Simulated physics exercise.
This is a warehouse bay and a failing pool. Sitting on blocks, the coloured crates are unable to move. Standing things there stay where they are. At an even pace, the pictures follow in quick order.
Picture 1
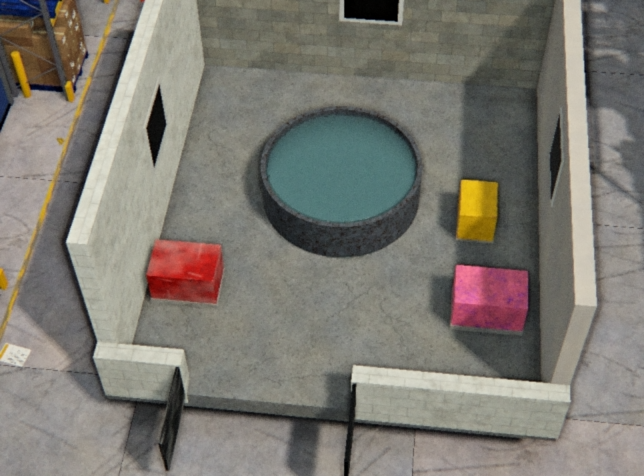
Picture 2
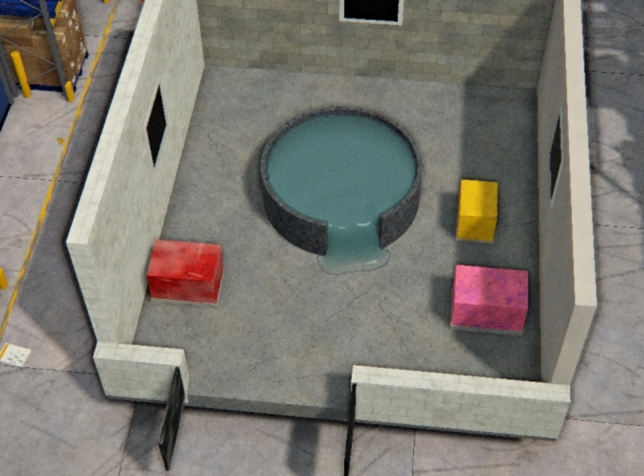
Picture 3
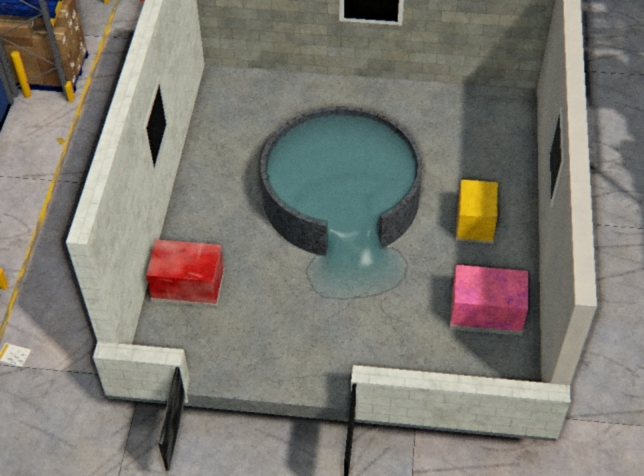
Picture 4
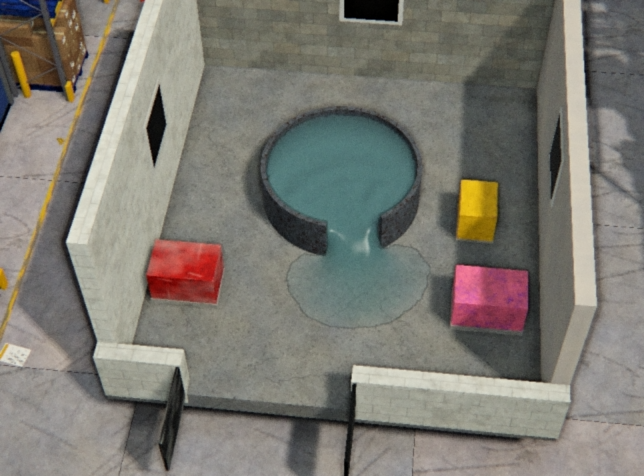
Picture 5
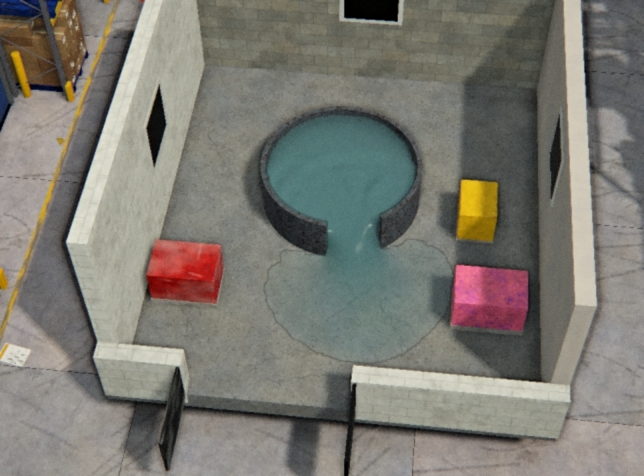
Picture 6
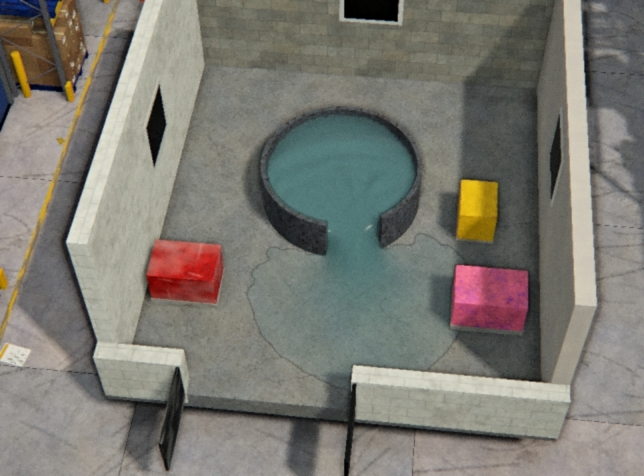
A round, dark stone pool of teal water sits inside a pale-walled, open-topped enclosure in a warehouse bay, seen from high above by a still camera. A red crate stands at left, with a yellow crate and a pink one at right. The pool's front opens in a gap, and water pours out, spreading steadily across the grey floor in a widening, rounded sheet while the crates stay put.
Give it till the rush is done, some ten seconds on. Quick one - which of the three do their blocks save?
My prediction: The yellow crate will be left wet. The pink crate will be left wet. The red crate will be left dry.
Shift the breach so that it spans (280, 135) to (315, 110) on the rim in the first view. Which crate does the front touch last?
I say the pink crate.
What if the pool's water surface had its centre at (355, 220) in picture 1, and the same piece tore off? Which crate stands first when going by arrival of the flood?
I'd go with the pink one.
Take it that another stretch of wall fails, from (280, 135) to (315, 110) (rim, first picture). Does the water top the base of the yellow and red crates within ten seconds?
My take: The yellow one gets flooded, while the red one gets flooded.
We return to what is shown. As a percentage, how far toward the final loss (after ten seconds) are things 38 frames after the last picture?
About 65 %.
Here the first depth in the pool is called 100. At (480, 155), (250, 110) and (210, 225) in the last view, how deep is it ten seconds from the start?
At the three places, in the order asked: Around 6, 2 and 2 per cent.
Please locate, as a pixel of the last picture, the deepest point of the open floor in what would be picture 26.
At about (486, 406).
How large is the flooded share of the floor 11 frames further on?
Estimated share: About 35 %.
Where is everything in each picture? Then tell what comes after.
In the first frame, still water in the pool at (341, 167).
In the second frame, the front is at (323, 264), out from the gap at (354, 244).
In the third frame, water pours out at (354, 245) and has run to (324, 291).
In the fourth frame, the front is at (329, 320), out from the gap at (354, 245).
In the fifth frame, the front is at (377, 357), out from the gap at (354, 245).
In the sixth frame, the front is at a hidden place, out from the gap at (354, 244).
A moment on, water covers 30 % of the floor; the yellow crate water round its plinth, the pink crate water round its plinth, the red crate water round its plinth.
Next, water covers 35 % of the floor; the yellow crate water round its plinth, the pink crate water round its plinth, the red crate water round its plinth.
Then, water covers 40 % of the floor; the yellow crate water round its plinth, the pink crate water round its plinth, the red crate water round its plinth.
Later, water covers 55 % of the floor; the yellow crate water round its plinth, the pink crate water round its plinth, the red crate water round its plinth.
In the end, water covers 85 % of the floor; the yellow crate was topped, the pink crate was topped, the red crate stayed above the water.
